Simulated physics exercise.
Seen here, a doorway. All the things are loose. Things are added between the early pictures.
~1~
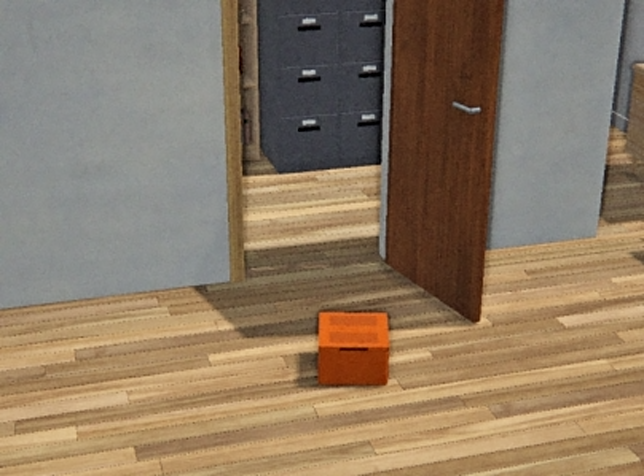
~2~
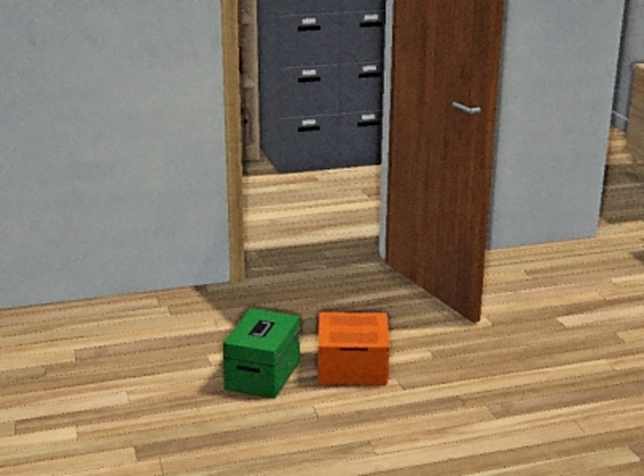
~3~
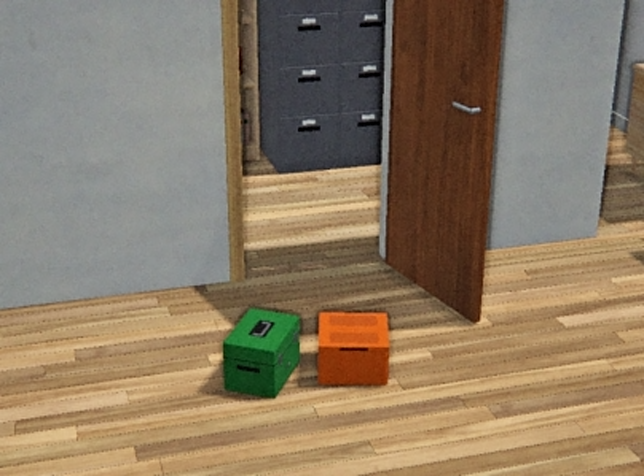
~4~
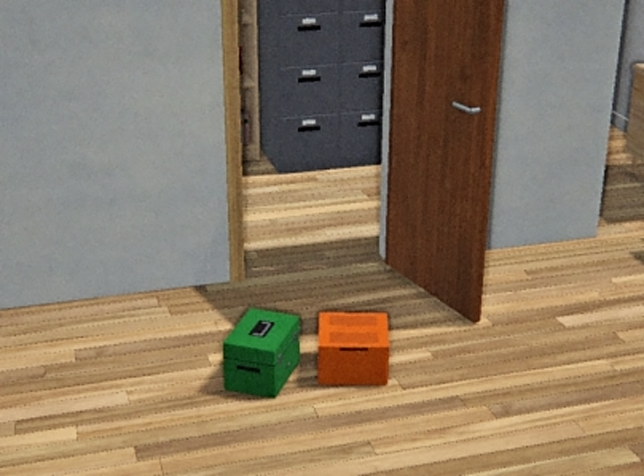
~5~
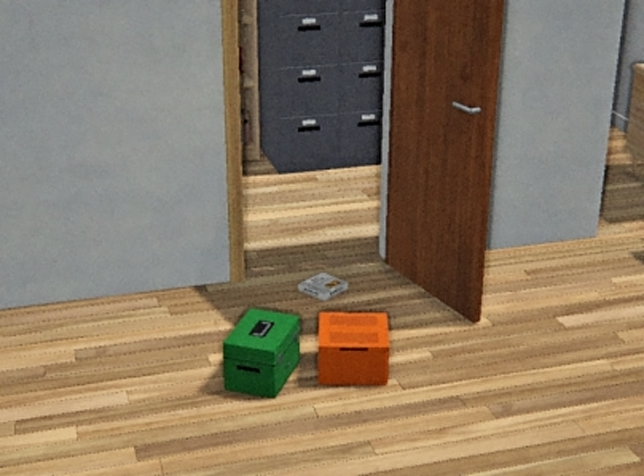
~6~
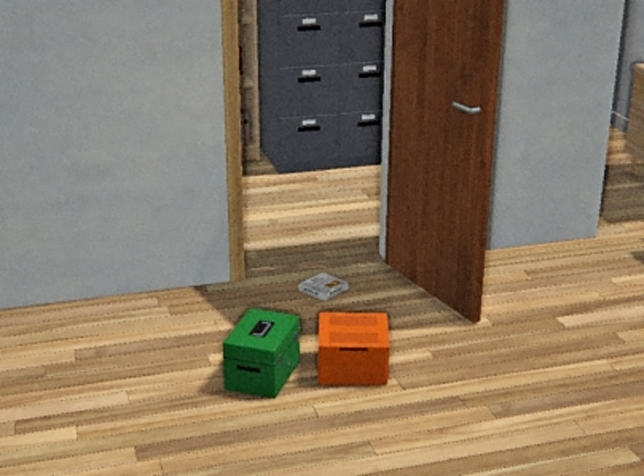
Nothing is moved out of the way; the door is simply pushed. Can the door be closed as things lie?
In the end the door shuts.
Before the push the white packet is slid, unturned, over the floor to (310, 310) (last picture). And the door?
Then it is blocked.
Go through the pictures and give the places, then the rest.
The first picture shows door wide open and still; orange tote (353, 349).
The second picture shows door wide open and still; orange tote (353, 349); green toolbox (262, 353).
The third picture shows door wide open and still; orange tote (353, 349); green toolbox (262, 353).
The fourth picture shows door wide open and still; orange tote (353, 349); green toolbox (262, 353).
The fifth picture shows door wide open and still; orange tote (353, 349); green toolbox (262, 353).
The sixth picture shows door wide open and still; white packet (323, 287); orange tote (353, 349).
Then, 0.90 s past the last view, open by 77°.
Then, 1.80 s past the last view, open by 36°; white packet displaced a little near (319, 285).
Then, 2.10 s past the last view, open by 23°; white packet displaced about its own width near (306, 278).
Then, 2.50 s past the last view, open by 5°; white packet displaced about its own width near (295, 267).
Finally, open by 0°; moved from the start, white packet; the other 2 still in place. Final places as the last picture's camera would see them, white packet near (293, 262).
